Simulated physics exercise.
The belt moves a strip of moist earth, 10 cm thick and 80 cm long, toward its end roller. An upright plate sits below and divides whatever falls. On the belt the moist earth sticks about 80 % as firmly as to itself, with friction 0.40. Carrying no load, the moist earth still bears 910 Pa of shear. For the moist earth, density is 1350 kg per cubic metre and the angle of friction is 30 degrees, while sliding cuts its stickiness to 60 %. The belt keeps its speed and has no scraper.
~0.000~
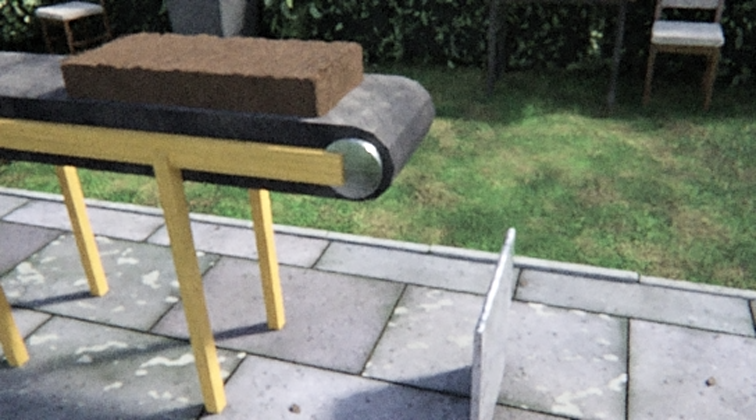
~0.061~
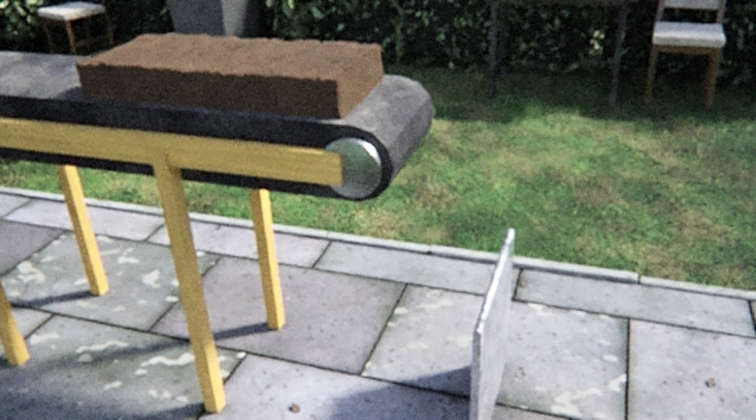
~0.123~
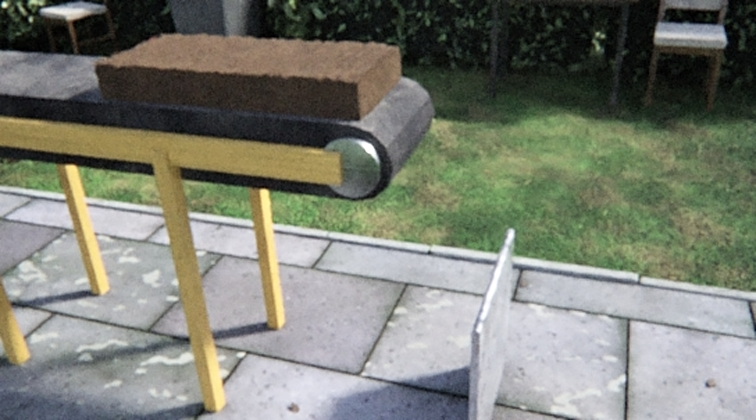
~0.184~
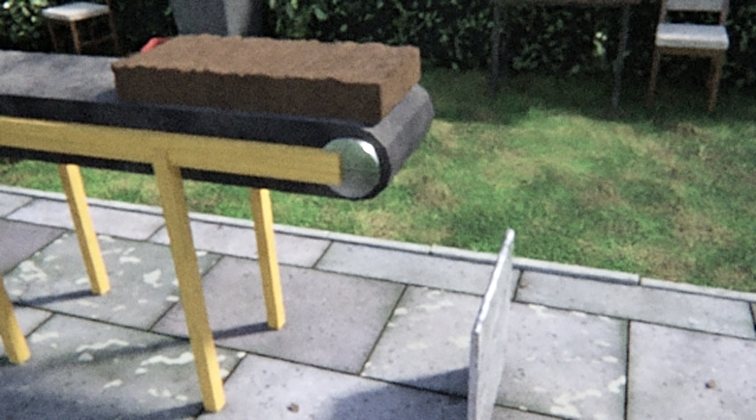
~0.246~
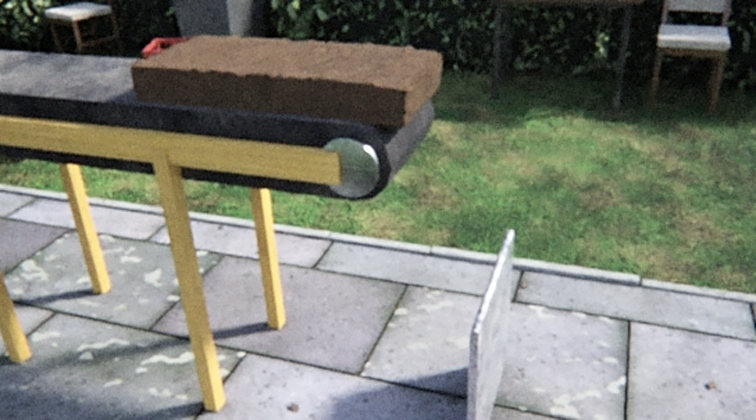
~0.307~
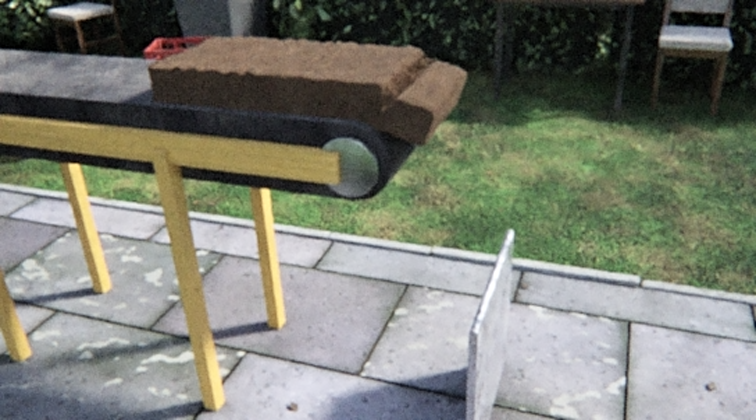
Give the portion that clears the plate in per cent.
89 %.
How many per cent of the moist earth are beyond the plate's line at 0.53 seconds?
About 14 per cent.
After 0.53 s, 13 % is beyond the plate's line.
After 0.80 s, 42 % is beyond the plate's line.
After 1.07 s, 70 % is beyond the plate's line.
After 1.33 s, 89 % is beyond the plate's line.
After 2.54 s, 89 % is beyond the plate's line.
